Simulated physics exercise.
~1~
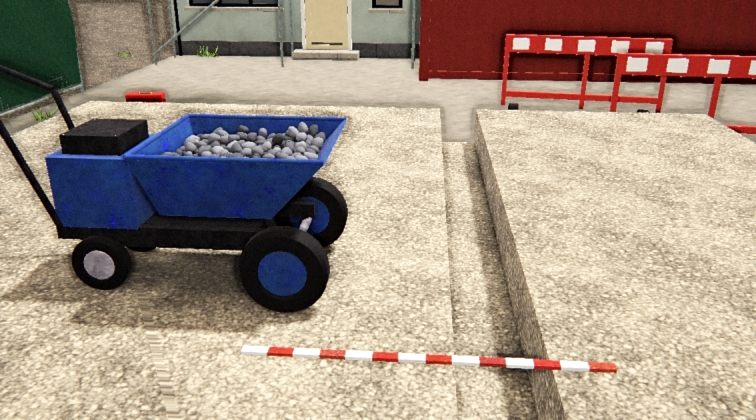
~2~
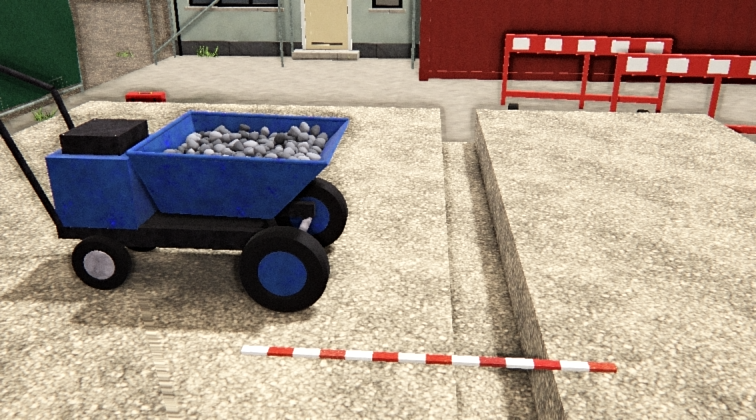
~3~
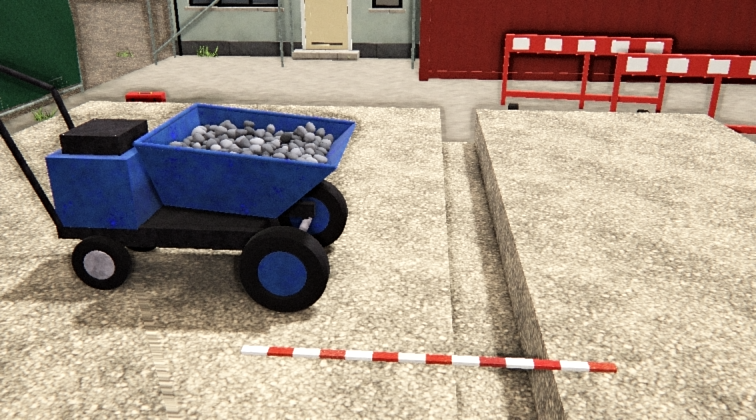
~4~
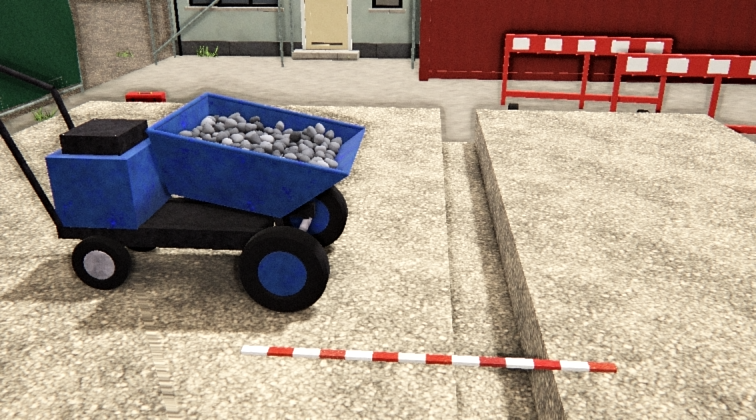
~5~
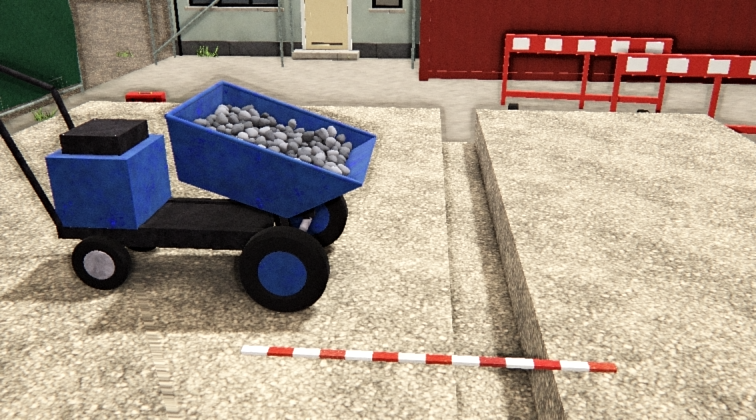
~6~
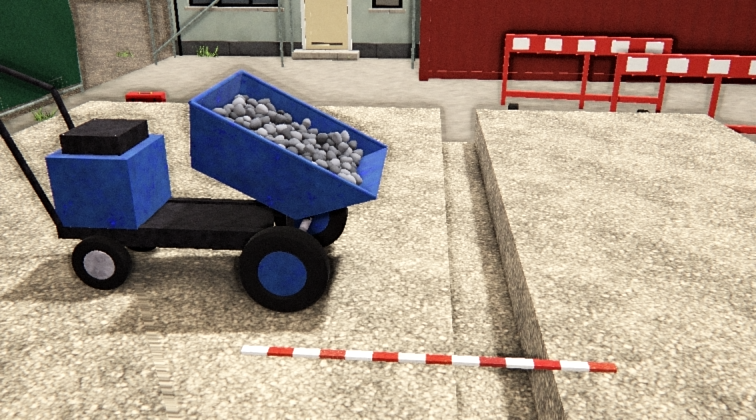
Blue skip of rounded grey cobbles tilting steadily forward to the right on a stationary motor barrow beside a straight-sided trench.
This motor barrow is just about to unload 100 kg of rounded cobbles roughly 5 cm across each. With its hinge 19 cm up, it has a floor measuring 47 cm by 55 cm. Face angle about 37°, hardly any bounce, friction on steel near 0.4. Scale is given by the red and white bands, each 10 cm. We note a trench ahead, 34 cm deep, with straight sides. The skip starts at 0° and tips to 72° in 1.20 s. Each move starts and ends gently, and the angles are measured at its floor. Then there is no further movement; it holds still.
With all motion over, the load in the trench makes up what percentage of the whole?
It makes up about 79 percent of the whole load.
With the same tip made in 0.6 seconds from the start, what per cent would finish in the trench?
With that change, it comes to around 85 per cent.
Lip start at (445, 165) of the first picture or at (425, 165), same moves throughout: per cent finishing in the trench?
Around 25% for the first place and 50% for the second.
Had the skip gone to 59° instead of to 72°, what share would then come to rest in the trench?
In that case some 60 per cent.
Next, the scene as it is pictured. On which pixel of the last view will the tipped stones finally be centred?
Roughly (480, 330), I'd say.
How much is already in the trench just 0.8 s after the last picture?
Some 30 per cent.
Then, 0.4 s after the last picture the floor is at 61°, 100 % in the skip; the foremost stones are at (408, 229).
Then, 0.8 s after the last picture the floor is at 72°, 51 % in the skip, 20 % short of the trench, 29 % in the trench; the foremost stones are at (516, 337).
Then, 1.1 s after the last picture the floor is at 72°, 14 % in the skip, 23 % short of the trench, 63 % in the trench; the foremost stones are at (522, 345).
Then, 3.1 s after the last picture the floor is at 72°, 0 % in the skip, 21 % short of the trench, 79 % in the trench; the foremost stones are at (520, 340).
